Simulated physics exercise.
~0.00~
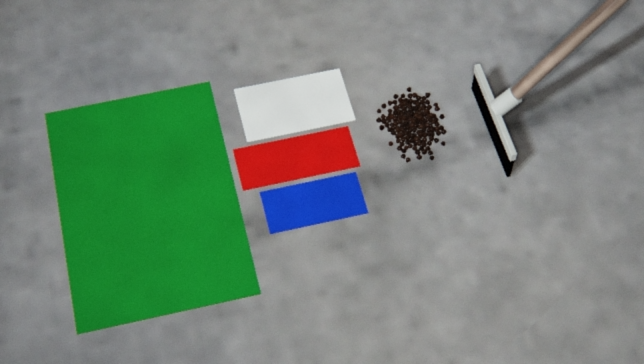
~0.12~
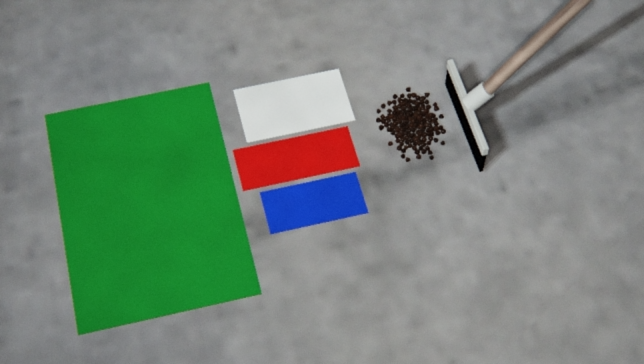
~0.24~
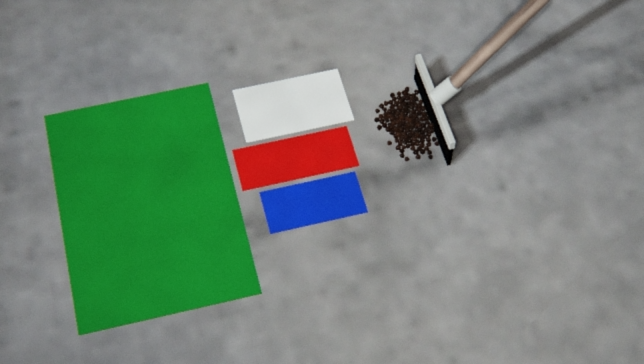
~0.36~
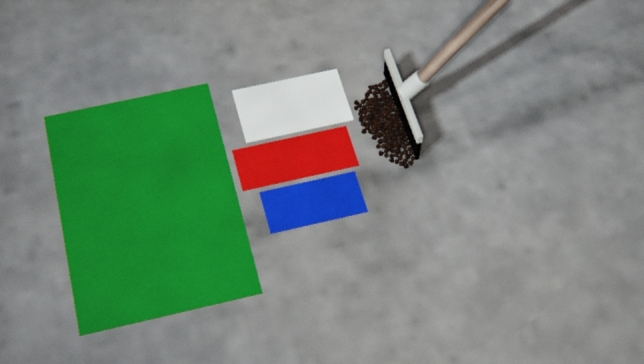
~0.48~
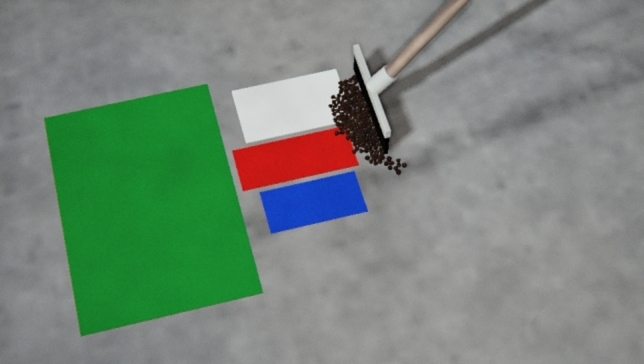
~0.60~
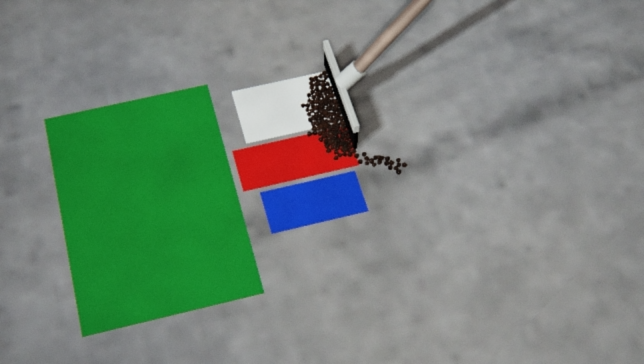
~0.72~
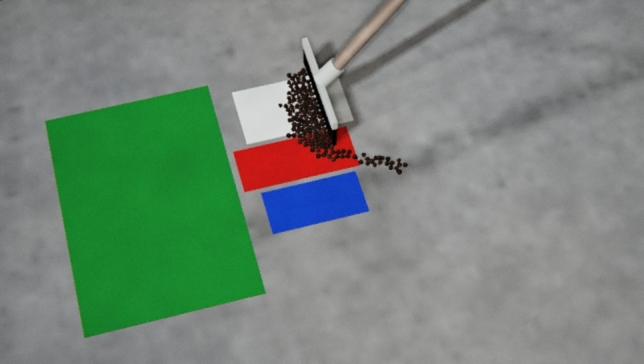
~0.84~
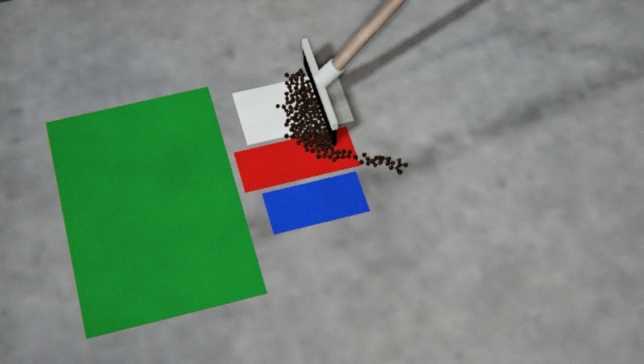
A large green rectangle lies at the left on a mottled grey floor, seen from above at an angle, with smaller white, red and blue mats stacked beside it. To their right sit a loose pile of dark brown coffee beans and a squeegee with a white head, black blade and pale wooden handle. The squeegee slides left, meets the beans and pushes them onto the white and red mats. Some beans slip around the blade's lower end, leaving a thin trail. The blade stops over the white mat, with most beans heaped there, others on the red, and the blue and green mats clear.
